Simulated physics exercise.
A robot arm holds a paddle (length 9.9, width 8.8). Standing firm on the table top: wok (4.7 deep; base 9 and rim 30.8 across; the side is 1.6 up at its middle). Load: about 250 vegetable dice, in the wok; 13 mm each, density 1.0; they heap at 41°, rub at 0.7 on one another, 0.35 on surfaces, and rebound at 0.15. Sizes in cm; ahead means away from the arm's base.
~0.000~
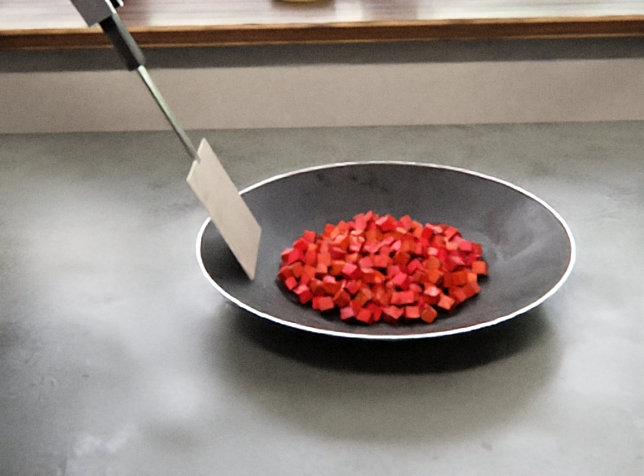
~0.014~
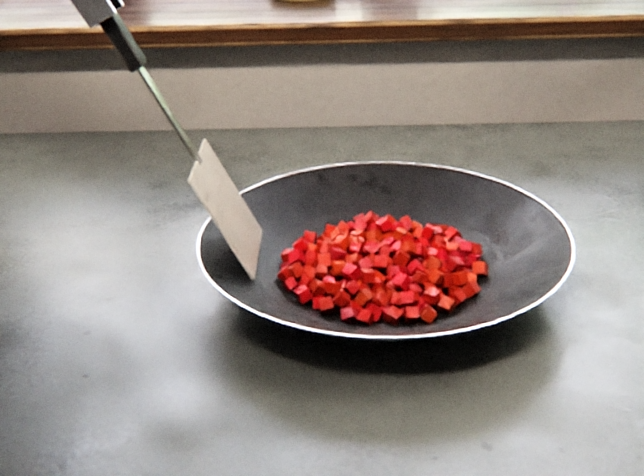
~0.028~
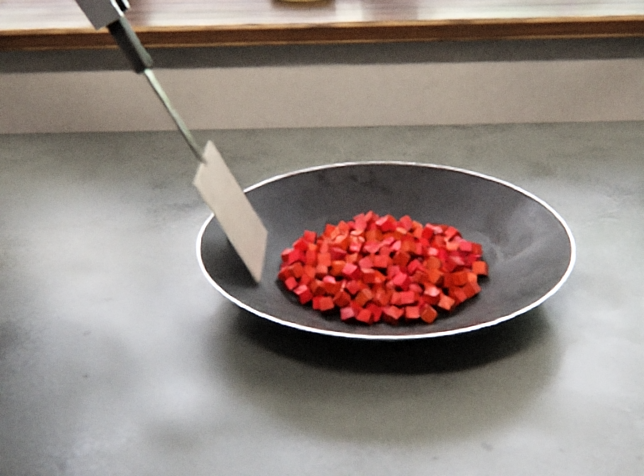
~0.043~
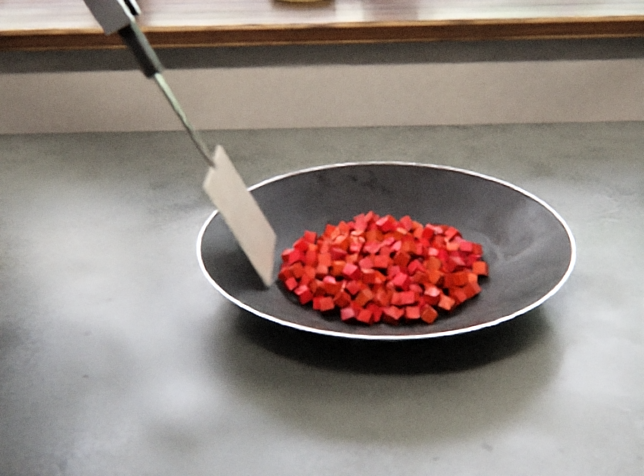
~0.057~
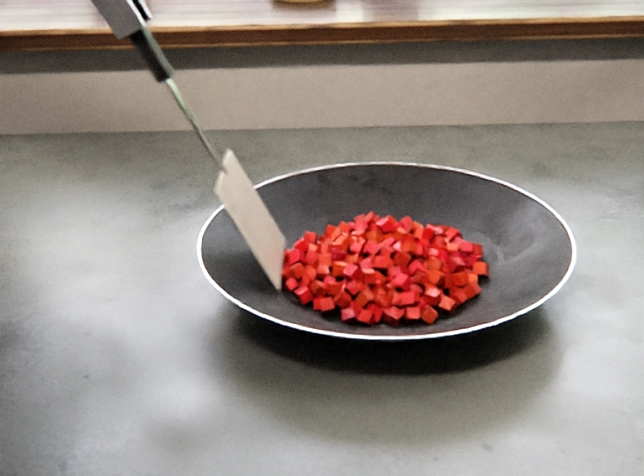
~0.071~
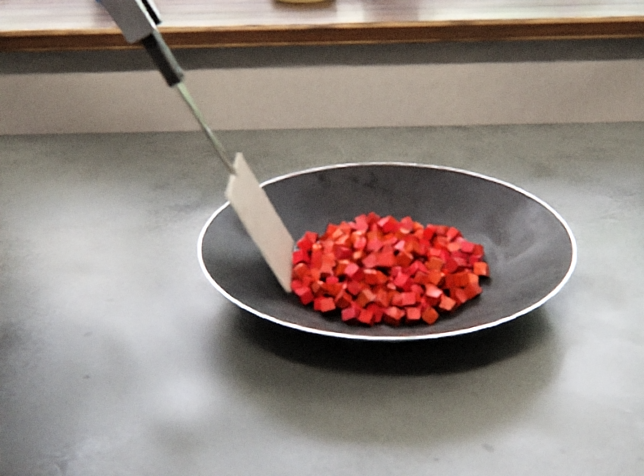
The clip opens on a heap of red vegetable dice in a dark, pale-rimmed wok on a grey table top, with a paddle tilted inside the left rim. The paddle stays nearly still, then moves slowly right to the heap's left edge and nudges the nearest dice slightly to the right.
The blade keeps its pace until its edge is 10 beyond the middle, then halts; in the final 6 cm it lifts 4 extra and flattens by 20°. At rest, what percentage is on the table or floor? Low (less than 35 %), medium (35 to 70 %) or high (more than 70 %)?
On the table or floor the share is low, less than 35 %.
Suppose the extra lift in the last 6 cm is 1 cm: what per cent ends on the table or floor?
About 35 per cent.
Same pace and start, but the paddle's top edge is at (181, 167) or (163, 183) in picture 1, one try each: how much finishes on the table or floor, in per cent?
Some 30 and 30 per cent.
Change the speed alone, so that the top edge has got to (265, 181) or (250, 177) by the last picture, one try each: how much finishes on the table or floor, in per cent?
Some 45 and 40 per cent.
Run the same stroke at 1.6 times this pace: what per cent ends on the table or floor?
About 40 per cent.
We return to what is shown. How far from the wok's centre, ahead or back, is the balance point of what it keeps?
About 5.5 cm ahead.
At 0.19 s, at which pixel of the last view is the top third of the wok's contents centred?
Near (467, 248).
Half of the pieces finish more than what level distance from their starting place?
Some 9 cm.
After 0.19 s, sloping 64°, highest piece 5 above the table; 248 in the wok.
After 0.32 s, sloping 59°, highest piece 7 above the table; 234 in the wok, 14 on the blade or in flight.
After 0.58 s, sloping 44°, highest piece 6 above the table; 185 in the wok, 58 on the table or floor, 5 on the blade or in flight.
After 1.63 s, sloping 44°, highest piece 6 above the table; 184 in the wok, 64 on the table or floor.
In the end, 184 in the wok, 64 on the table or floor. That is 26 % on the table or floor.
